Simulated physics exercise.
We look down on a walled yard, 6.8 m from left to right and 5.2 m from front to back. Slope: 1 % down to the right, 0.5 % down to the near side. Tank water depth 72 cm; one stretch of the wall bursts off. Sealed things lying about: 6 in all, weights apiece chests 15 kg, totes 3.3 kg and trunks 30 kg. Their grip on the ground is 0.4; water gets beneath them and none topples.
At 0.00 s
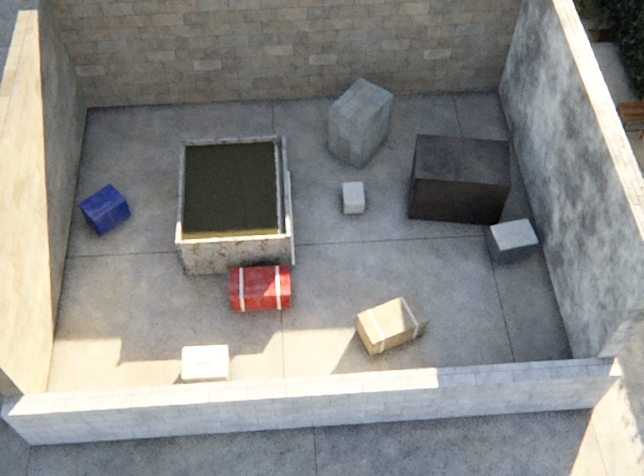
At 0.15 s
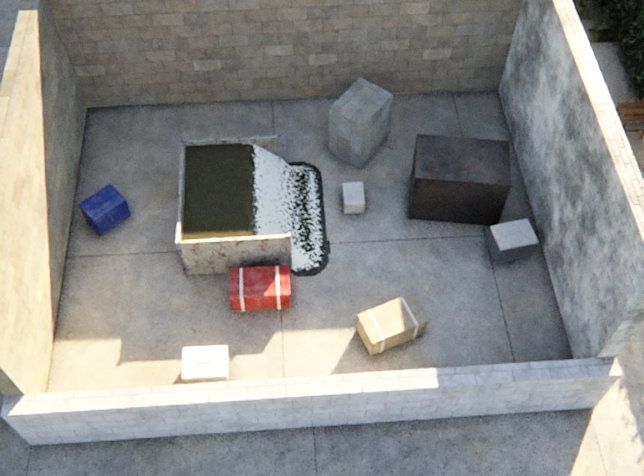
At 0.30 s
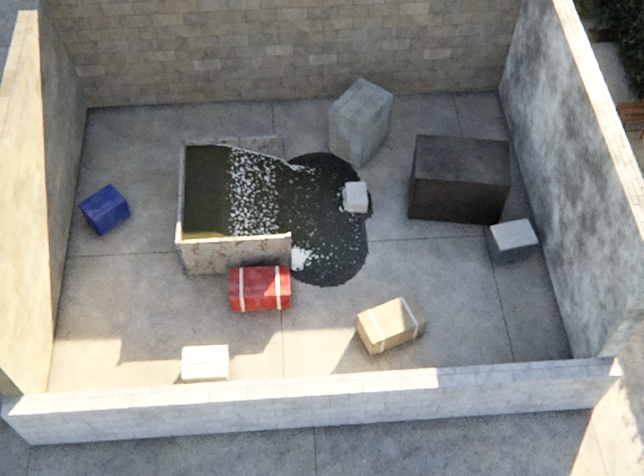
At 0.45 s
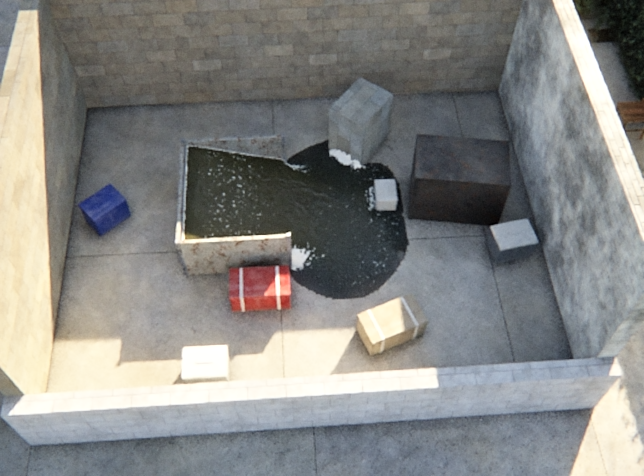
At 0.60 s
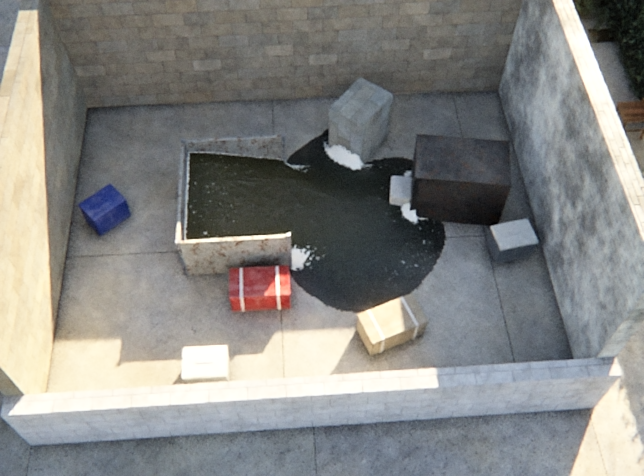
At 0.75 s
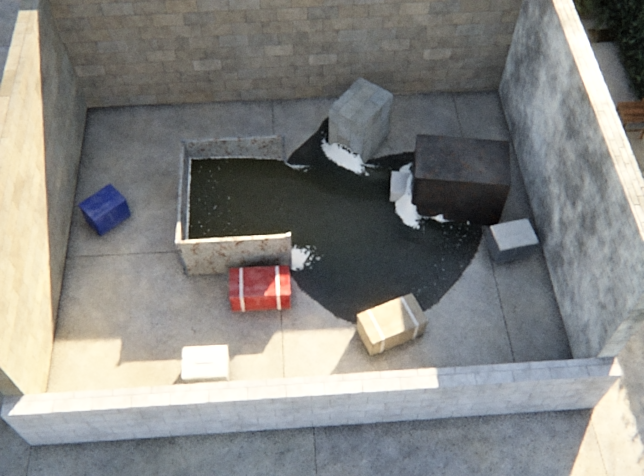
Dark water bursts from the right side of an open-topped concrete tank in a walled, paved yard, seen from high above by a still camera. A blue box sits left of the tank, a red one with pale straps in front, a white one nearer, and tan, grey and dark boxes to the right. The water spreads rightward, foaming around boxes and pushing a small pale block against the large dark one.
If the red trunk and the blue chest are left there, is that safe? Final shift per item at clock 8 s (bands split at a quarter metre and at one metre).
Red trunk under a quarter metre, blue chest under a quarter metre.
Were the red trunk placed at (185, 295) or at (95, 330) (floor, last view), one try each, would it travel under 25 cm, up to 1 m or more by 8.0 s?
Order of tries: It keeps its spot; it keeps its spot.
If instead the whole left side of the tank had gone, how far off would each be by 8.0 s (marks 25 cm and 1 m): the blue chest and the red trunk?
Blue chest: Washed well away; red trunk: Roughly where it was.
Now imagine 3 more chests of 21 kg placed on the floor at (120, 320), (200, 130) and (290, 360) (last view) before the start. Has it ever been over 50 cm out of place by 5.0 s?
So that's within the threshold, within the threshold and within the threshold, in that sequence.
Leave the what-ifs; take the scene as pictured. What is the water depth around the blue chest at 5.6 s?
About 0 cm.
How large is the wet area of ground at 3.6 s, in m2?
The covered patch comes to about 22 m2.
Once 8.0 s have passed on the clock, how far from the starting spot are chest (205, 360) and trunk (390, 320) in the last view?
Taking them in turn, the shifts are 60 cm and 150 cm.
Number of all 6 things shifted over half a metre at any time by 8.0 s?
By my count, 4.
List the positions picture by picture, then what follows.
The first picture shows the red trunk at (259, 281) rests on the ground; the blue chest at (102, 202), on the bottom; 2.3 m2 under water; 0 of 6 have shifted.
The second picture shows the red trunk at (259, 281), on the bottom; the blue chest at (102, 202) rests on the ground; water covers 3.3 m2; 0 of 6 have shifted.
The third picture shows the red trunk at (259, 281), on the bottom; the blue chest at (102, 202) rests on the ground; 4.6 m2 under water; 0 of 6 have shifted.
The fourth picture shows the red trunk at (259, 281), on the bottom; the blue chest at (102, 202) rests on the ground; water covers 6.0 m2; 1 of 6 have shifted.
The fifth picture shows the red trunk at (259, 281), on the bottom; the blue chest at (102, 202) rests on the ground; water covers 7.4 m2; 1 of 6 have shifted.
The sixth picture shows the red trunk at (259, 281), on the bottom; the blue chest at (102, 202) rests on the ground; water covers 8.6 m2; 1 of 6 have shifted.
After 1.6 s the red trunk is near (259, 281), 0.0 m from its start, aground; the blue chest is near (102, 202), 0.0 m from its start, aground; 2 afloat.
After 3.6 s the red trunk is near (259, 281), 0.0 m from its start, aground; the blue chest is near (102, 202), 0.0 m from its start, aground; 2 afloat.
After 5.6 s the red trunk is near (259, 281), 0.0 m from its start, aground; the blue chest is near (102, 202), 0.0 m from its start, aground; 2 afloat.
After 8.0 s the red trunk is near (259, 281), 0.0 m from its start, aground; the blue chest is near (102, 202), 0.0 m from its start, aground; 2 afloat.
